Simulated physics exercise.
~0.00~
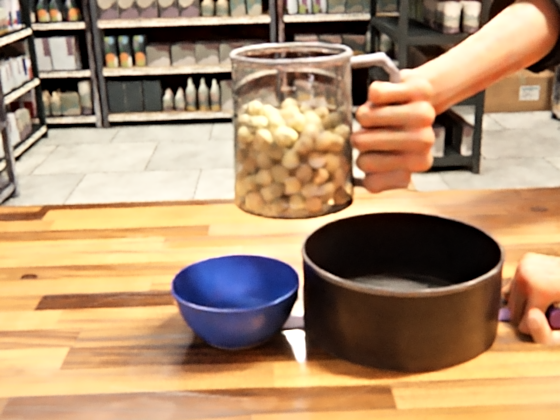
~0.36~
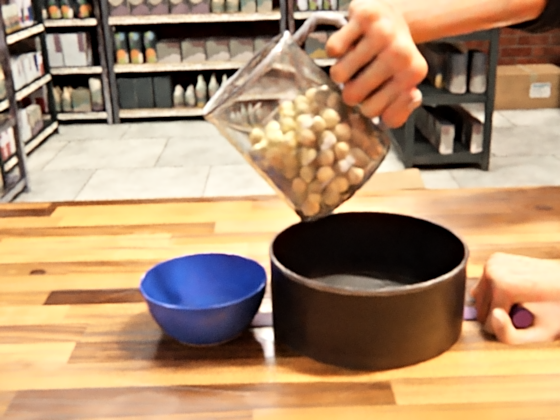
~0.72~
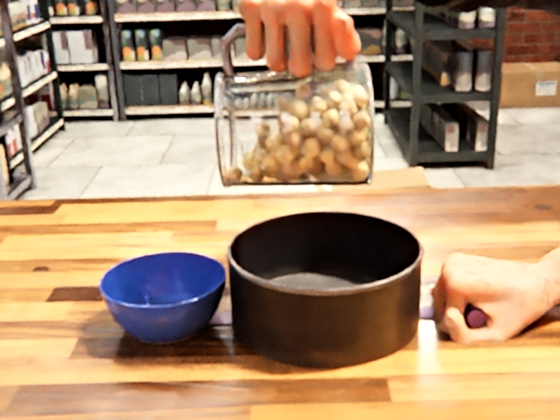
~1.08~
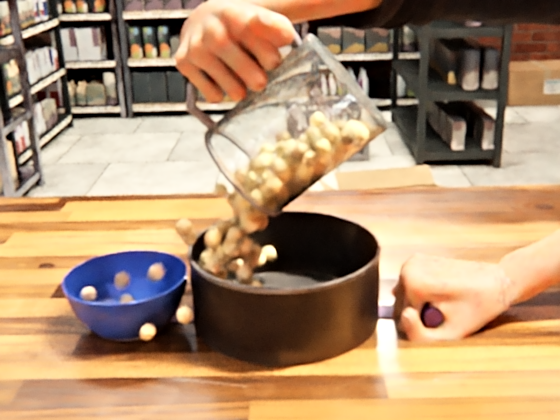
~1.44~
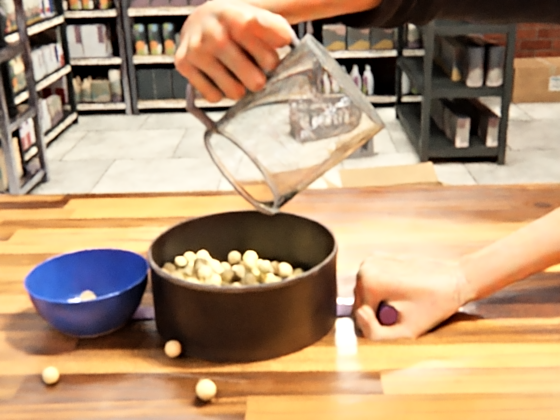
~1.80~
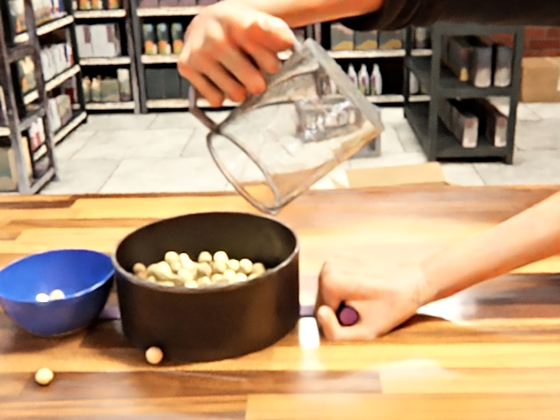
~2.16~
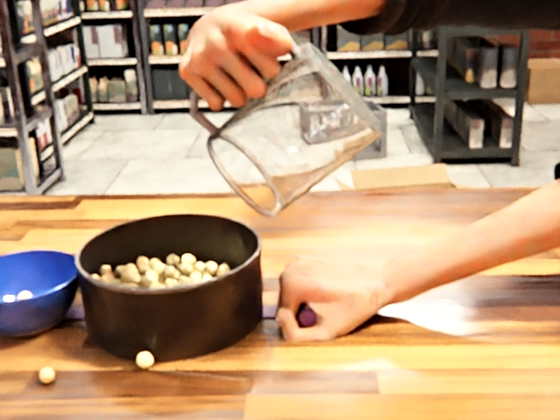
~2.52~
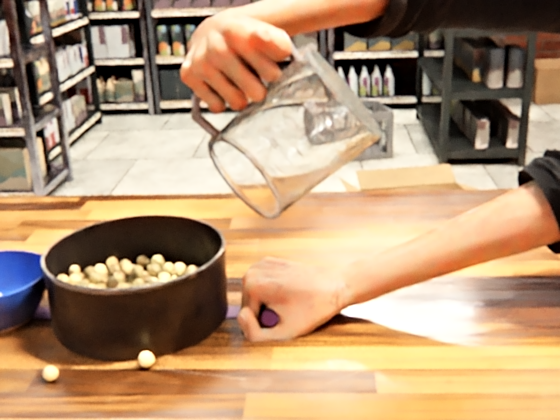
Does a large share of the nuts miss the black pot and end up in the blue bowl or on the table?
No, nearly all of the nuts end up in the black pot. Only a few land in the blue bowl, and a couple lie on the table.
